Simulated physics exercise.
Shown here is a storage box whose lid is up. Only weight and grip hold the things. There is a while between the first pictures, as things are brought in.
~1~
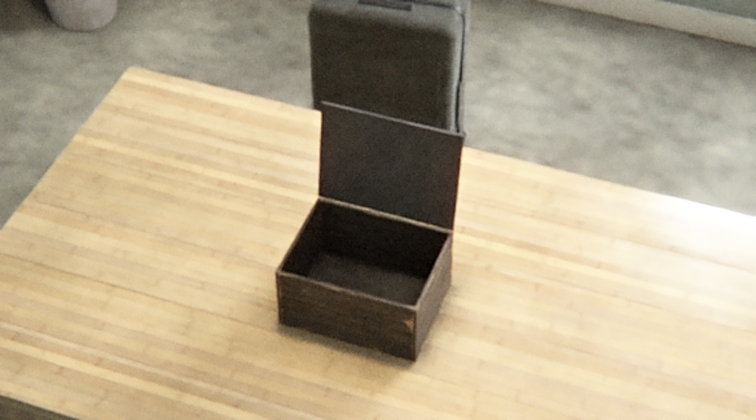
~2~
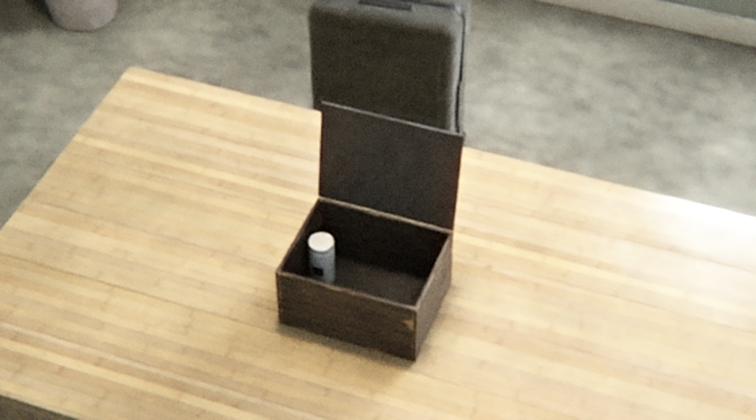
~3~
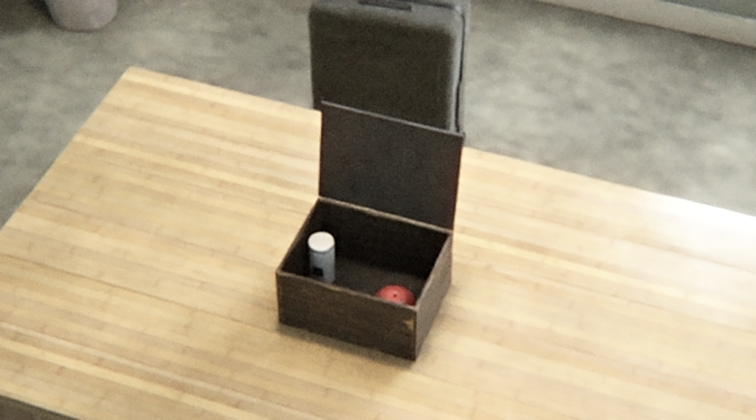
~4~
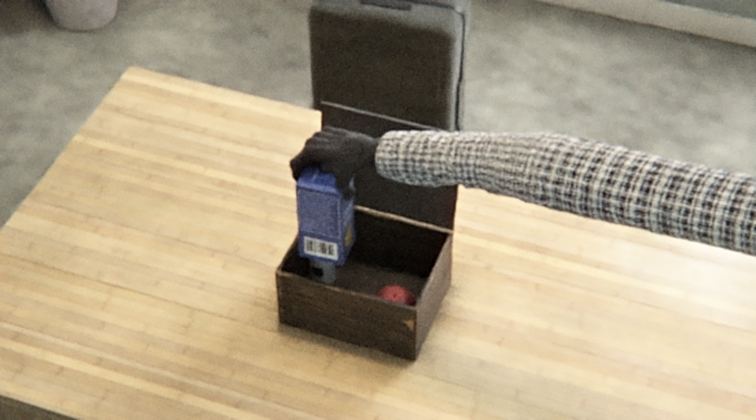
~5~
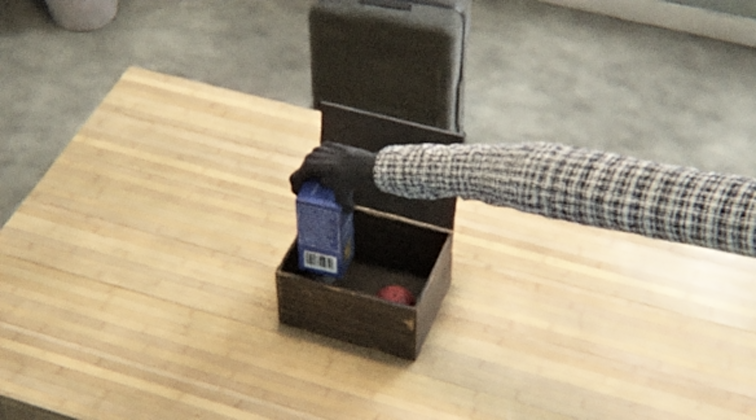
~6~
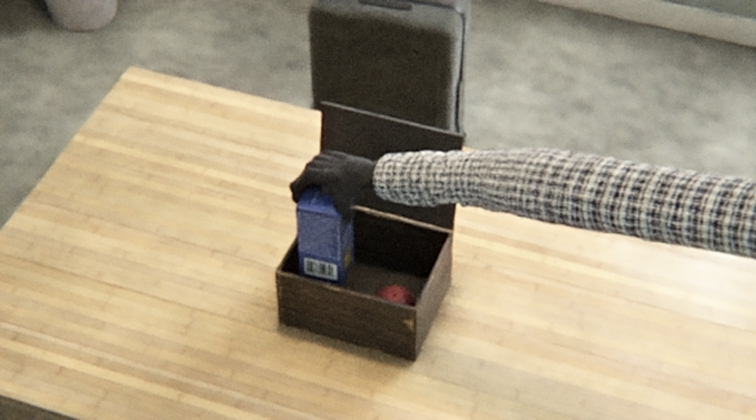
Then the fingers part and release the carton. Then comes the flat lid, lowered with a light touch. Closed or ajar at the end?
The lid is out of place.
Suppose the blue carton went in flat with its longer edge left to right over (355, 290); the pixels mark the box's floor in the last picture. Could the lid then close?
Then the lid comes down fully.
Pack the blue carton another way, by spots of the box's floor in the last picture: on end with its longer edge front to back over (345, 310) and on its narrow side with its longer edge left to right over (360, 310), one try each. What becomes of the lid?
On the first try the lid stays partly open, and on the second it goes all the way down.
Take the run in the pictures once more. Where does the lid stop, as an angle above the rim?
The lid sits around 25° above the rim.
Then, 0.40 s on from there, blue carton shifted about its own width near (327, 273).
Then, 1.50 s on from there, lid 66° above the rim; blue carton shifted about its own width near (327, 273).
Then, 1.90 s on from there, lid 39° above the rim; blue carton shifted about its own width near (327, 273).
Then, 3.50 s on from there, lid 24° above the rim; blue carton shifted about its own width near (327, 273).
In the end, lid 24° above the rim; moved from the start, blue carton; the other 2 unmoved. At the end, from the last picture's camera, blue carton near (327, 273).
